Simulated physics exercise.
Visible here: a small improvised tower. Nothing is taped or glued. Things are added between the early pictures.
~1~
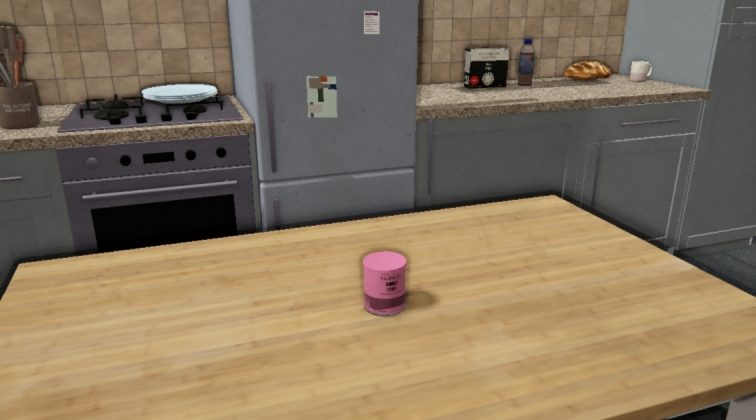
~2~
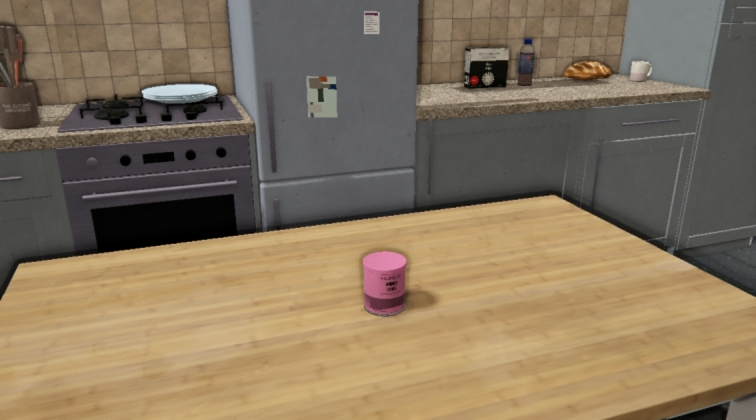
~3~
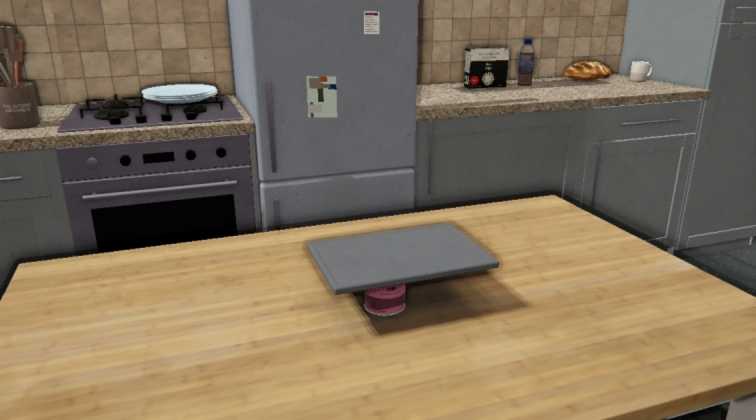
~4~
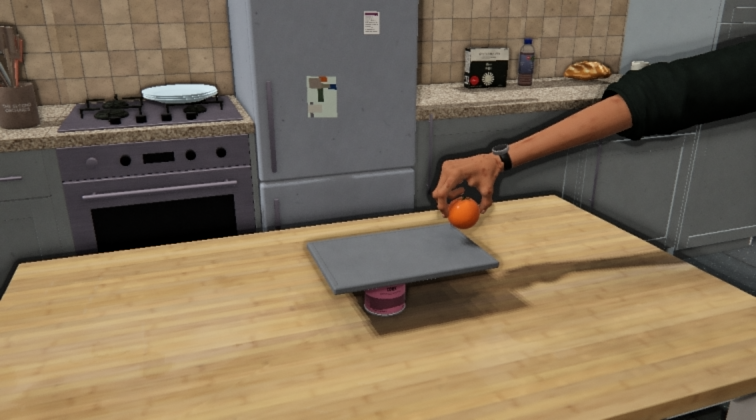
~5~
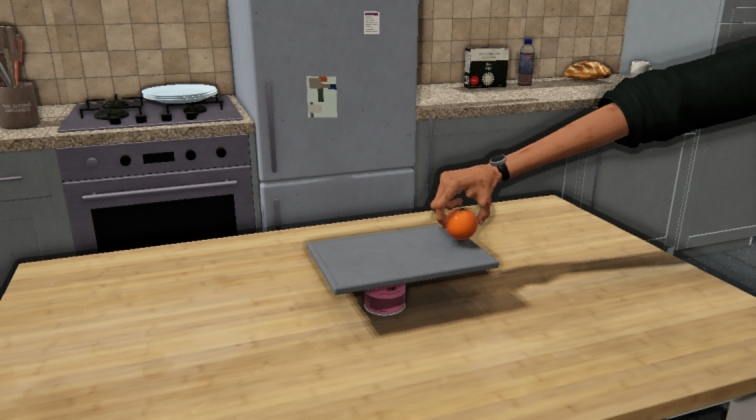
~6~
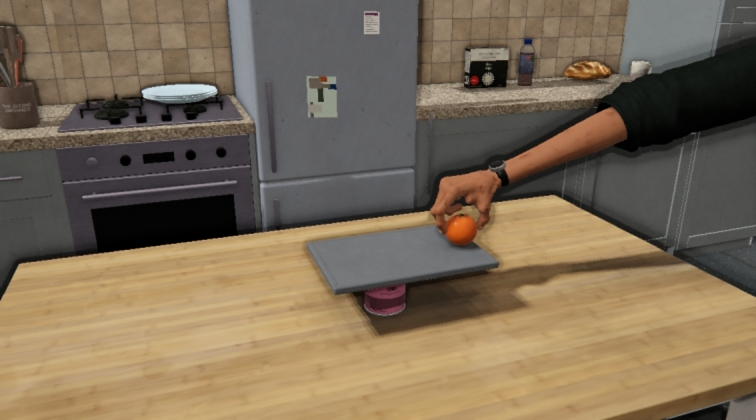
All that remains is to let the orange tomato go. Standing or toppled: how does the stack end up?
My guess is that something will drop.
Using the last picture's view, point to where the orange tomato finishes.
It ends up close to (562, 265).
Then, 0.40 s later than the last frame, orange tomato now fallen; grey lid tilted by 34°.
Then, 0.60 s later than the last frame, grey lid tilted by 30°.
Then, 0.80 s later than the last frame, grey lid now fallen.
Then, 1.00 s later than the last frame, things are still on the move.
When it is over, fallen, orange tomato and grey lid; pink tin as before. End places, in pixels of the last picture, orange tomato near (562, 265). The stack loses its balance.
